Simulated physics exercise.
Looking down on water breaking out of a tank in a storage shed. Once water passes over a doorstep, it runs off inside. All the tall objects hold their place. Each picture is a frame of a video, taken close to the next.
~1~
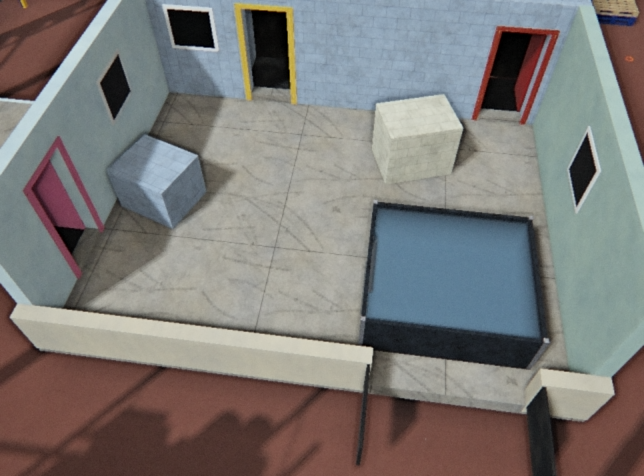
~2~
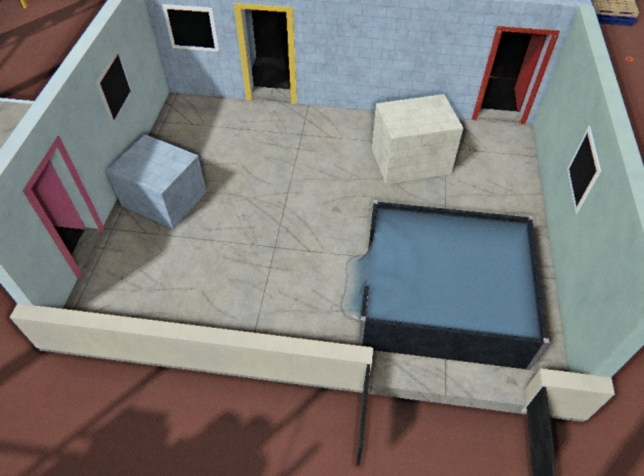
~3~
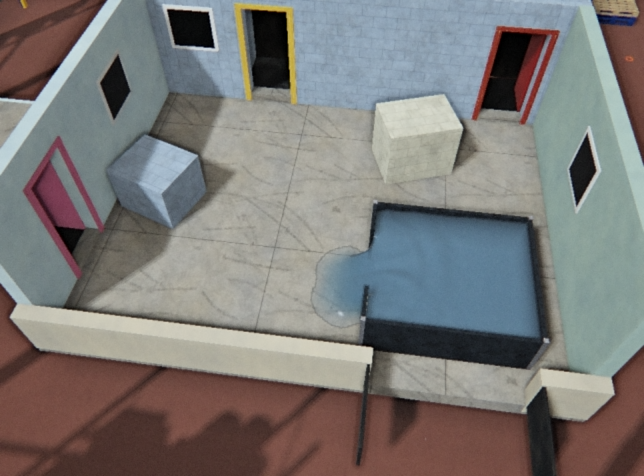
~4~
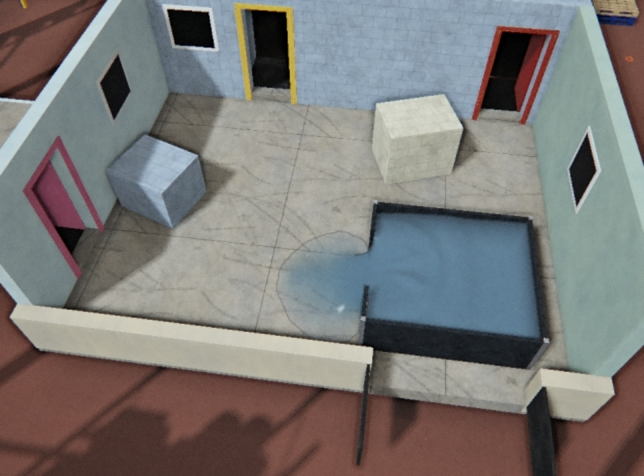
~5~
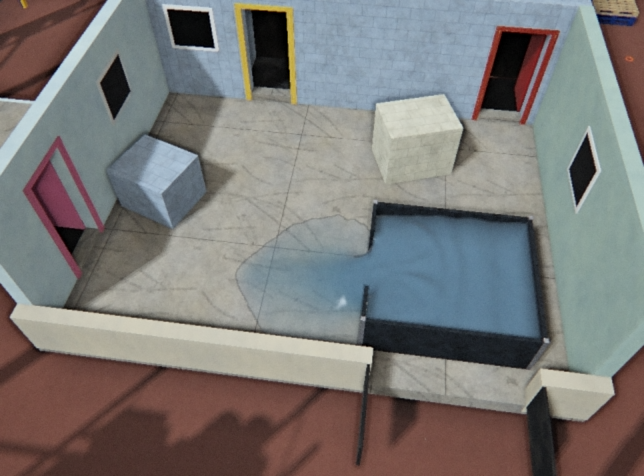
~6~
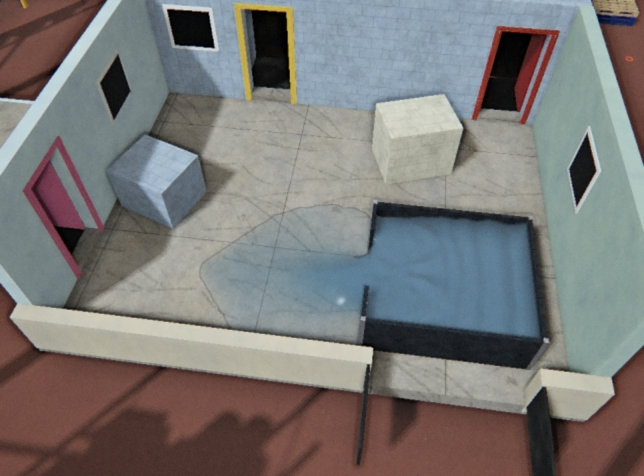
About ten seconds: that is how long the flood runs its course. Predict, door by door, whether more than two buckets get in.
The yellow door gets two buckets or fewer. The red door gets two buckets or fewer. The pink door gets over two buckets.
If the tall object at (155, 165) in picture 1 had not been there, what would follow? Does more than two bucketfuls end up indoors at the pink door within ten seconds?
Door pink - past the limit.
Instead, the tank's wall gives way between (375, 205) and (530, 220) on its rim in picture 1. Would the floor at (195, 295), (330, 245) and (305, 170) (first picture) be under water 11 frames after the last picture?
Going through them, the first would be still bare, the next still bare and the last submerged.
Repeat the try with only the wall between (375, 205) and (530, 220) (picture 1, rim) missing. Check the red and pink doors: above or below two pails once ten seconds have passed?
Well, the red door breaks the limit and the pink door doesn't reach it.
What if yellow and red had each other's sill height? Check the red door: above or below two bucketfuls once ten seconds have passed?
Red door: Remains below the threshold.
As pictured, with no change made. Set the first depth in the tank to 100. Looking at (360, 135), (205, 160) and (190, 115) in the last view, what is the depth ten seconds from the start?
In turn 12, 8 and 14 in a hundred.
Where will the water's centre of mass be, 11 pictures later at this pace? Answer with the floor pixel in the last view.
At roughly (353, 282).
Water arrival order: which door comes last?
The one in red.
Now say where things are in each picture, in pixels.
The first picture shows the tank at (452, 269) is whole and still.
In the second picture, water pours out at (369, 278) and has run to (352, 315).
In the third picture, the front is at (317, 301), out from the gap at (369, 279).
In the fourth picture, water pours out at (369, 279) and has run to (283, 291).
In the fifth picture, the front is at (240, 274), out from the gap at (369, 279).
In the sixth picture, water pours out at (369, 278) and has run to (205, 273).
A moment on, water covers 35 % of the floor; the yellow door not reached, the red door not reached, the pink door wet at the sill, nothing in.
Next, water covers 45 % of the floor; the yellow door not reached, the red door not reached, the pink door over two buckets in.
Then, water covers 55 % of the floor; the yellow door wet at the sill, nothing in, the red door not reached, the pink door far over two buckets in.
Later, water covers 60 % of the floor; the yellow door wet at the sill, nothing in, the red door not reached, the pink door far over two buckets in.
In the end, water covers 85 % of the floor; the yellow door wet at the sill, nothing in, the red door wet at the sill, nothing in, the pink door far over two buckets in.
